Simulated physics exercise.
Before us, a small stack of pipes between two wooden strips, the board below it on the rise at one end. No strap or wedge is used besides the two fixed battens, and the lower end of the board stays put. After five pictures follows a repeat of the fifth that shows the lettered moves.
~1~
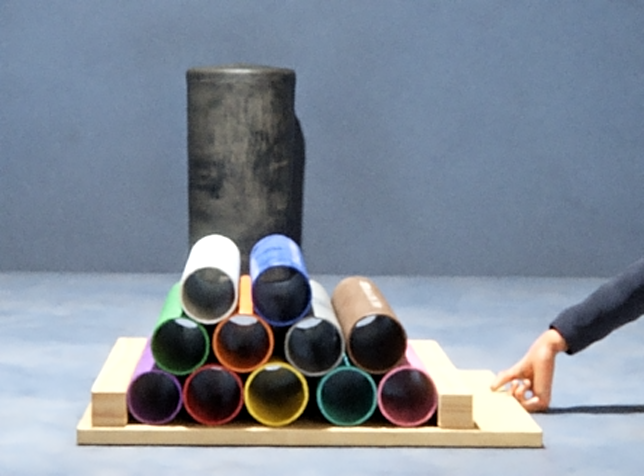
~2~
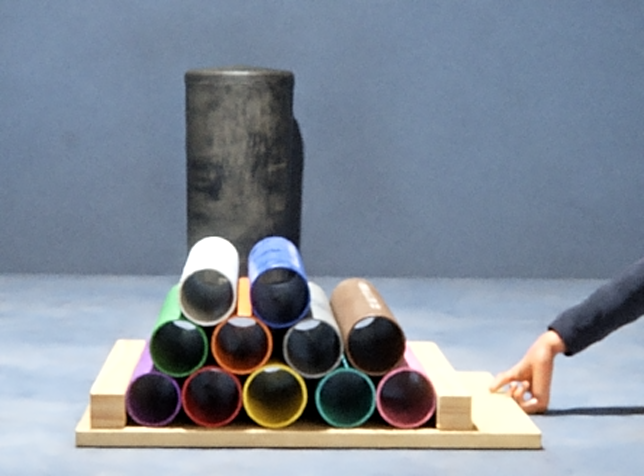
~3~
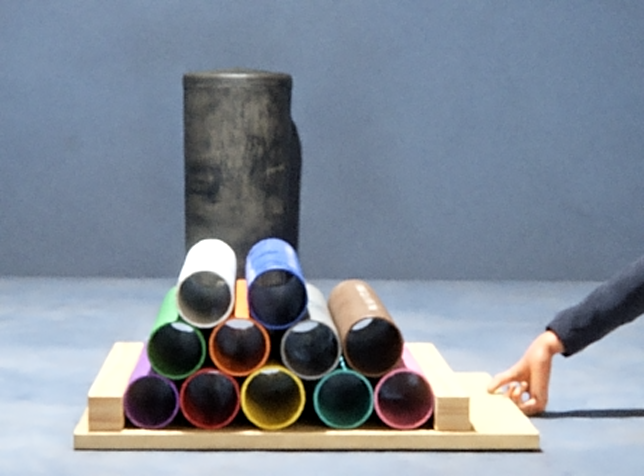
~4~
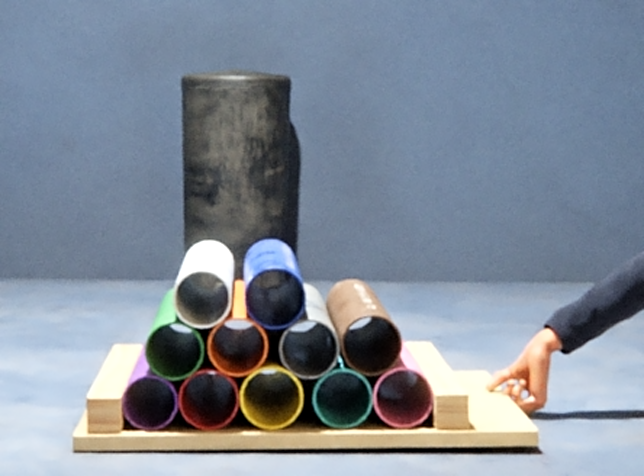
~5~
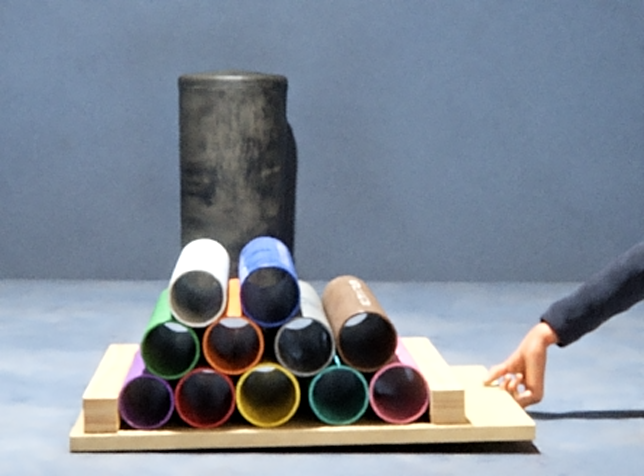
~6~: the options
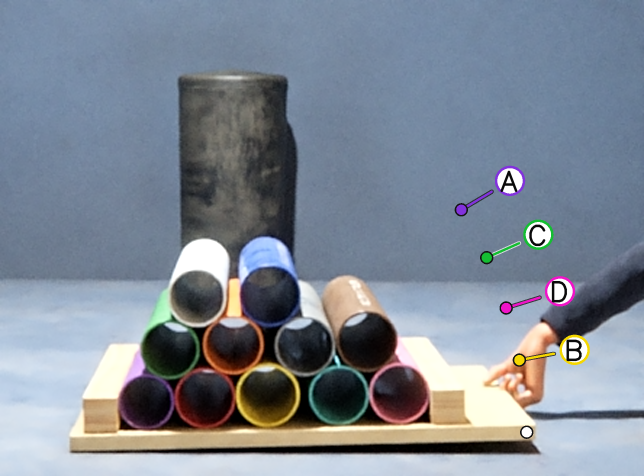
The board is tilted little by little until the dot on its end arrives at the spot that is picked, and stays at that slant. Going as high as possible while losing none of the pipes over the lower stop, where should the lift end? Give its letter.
Stop at D.
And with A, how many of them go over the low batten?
At A the number is six.
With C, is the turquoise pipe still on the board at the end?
Yes.
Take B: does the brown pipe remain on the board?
Yes, with B.
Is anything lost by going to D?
No.
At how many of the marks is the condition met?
Two of them.
On the marked copy, A at (462, 210); B at (520, 360); C at (487, 257); D at (506, 308); the white dot at (527, 433).
Taking D. A third of the way, board at 13°.
Two thirds of the way, board at 18°.
When it is over, board at 18°, none over the low batten.
As for the rest, A six over the low batten; B none over the low batten; C five over the low batten.
